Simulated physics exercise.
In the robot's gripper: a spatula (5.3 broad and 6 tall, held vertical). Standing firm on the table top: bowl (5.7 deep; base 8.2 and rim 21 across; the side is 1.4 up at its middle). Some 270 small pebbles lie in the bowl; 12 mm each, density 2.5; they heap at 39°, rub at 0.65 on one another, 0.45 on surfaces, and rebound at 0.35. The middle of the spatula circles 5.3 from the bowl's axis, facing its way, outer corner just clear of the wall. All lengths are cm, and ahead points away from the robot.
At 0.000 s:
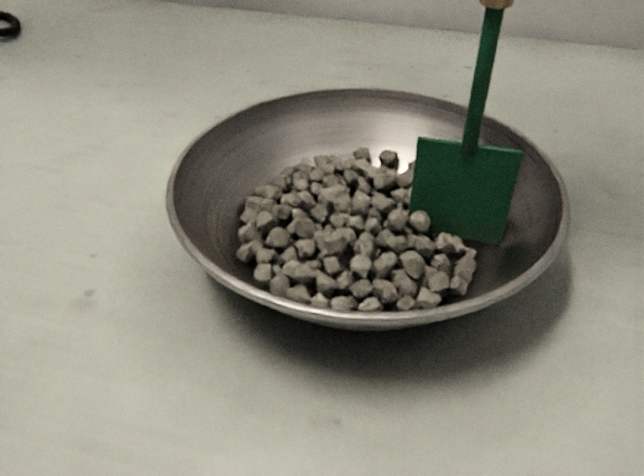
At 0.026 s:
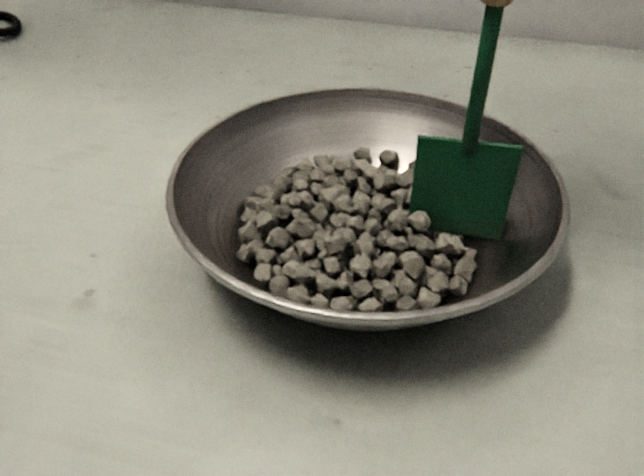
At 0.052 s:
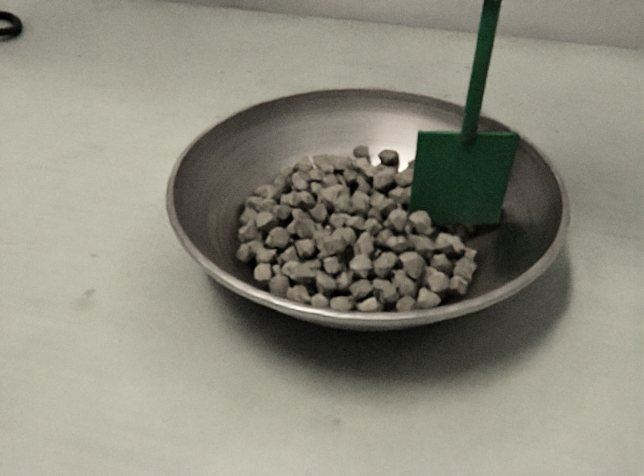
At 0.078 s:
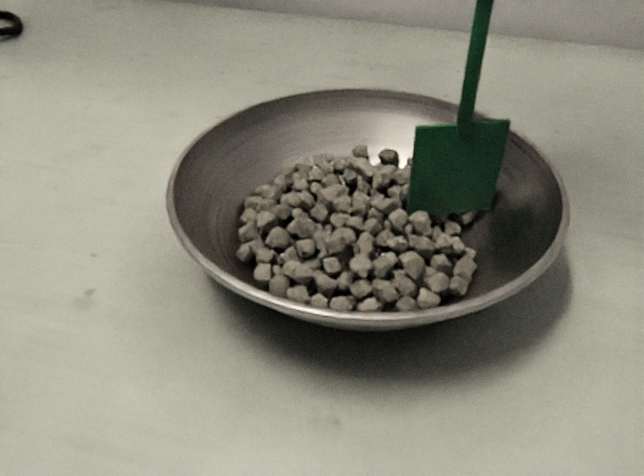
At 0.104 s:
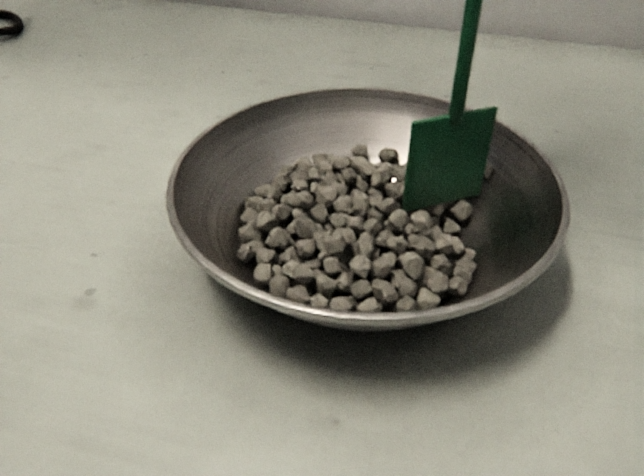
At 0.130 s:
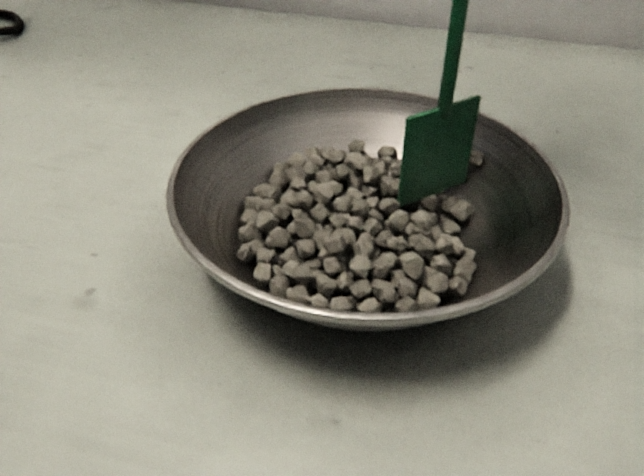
A green spatula, held upright in a metal bowl of small grey pebbles, swept slowly along the right side toward the back, turning as it went and nudging a few pebbles while most barely moved.
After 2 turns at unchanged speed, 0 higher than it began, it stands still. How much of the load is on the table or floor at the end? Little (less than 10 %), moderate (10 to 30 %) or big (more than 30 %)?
Share on the table or floor: Moderate (10 to 30 %).
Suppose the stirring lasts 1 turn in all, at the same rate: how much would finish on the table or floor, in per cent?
Then about 5 per cent.
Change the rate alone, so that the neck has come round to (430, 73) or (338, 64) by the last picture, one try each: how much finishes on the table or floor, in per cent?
Some 25 and 50 per cent.
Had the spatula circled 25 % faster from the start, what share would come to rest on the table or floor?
Then about 25 per cent.
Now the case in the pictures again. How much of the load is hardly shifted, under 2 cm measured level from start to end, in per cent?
About 5 per cent.
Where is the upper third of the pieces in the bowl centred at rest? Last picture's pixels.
Near (461, 175).
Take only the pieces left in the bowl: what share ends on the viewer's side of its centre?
About 30 per cent.
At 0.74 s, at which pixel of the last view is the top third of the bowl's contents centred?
Near (478, 239).
After 0.74 s, 313° round, highest piece 8 above the table; 262 in the bowl, 3 on the table or floor, 3 in flight or on the tool.
After 1.36 s, 219° round, highest piece 7 above the table; 234 in the bowl, 31 on the table or floor, 3 in flight or on the tool.
After 1.87 s, 0° round, highest piece 7 above the table; 211 in the bowl, 57 on the table or floor.
After 2.57 s, 0° round, highest piece 7 above the table; 211 in the bowl, 57 on the table or floor.
In the end, 211 in the bowl, 57 on the table or floor. That is 21 % on the table or floor.
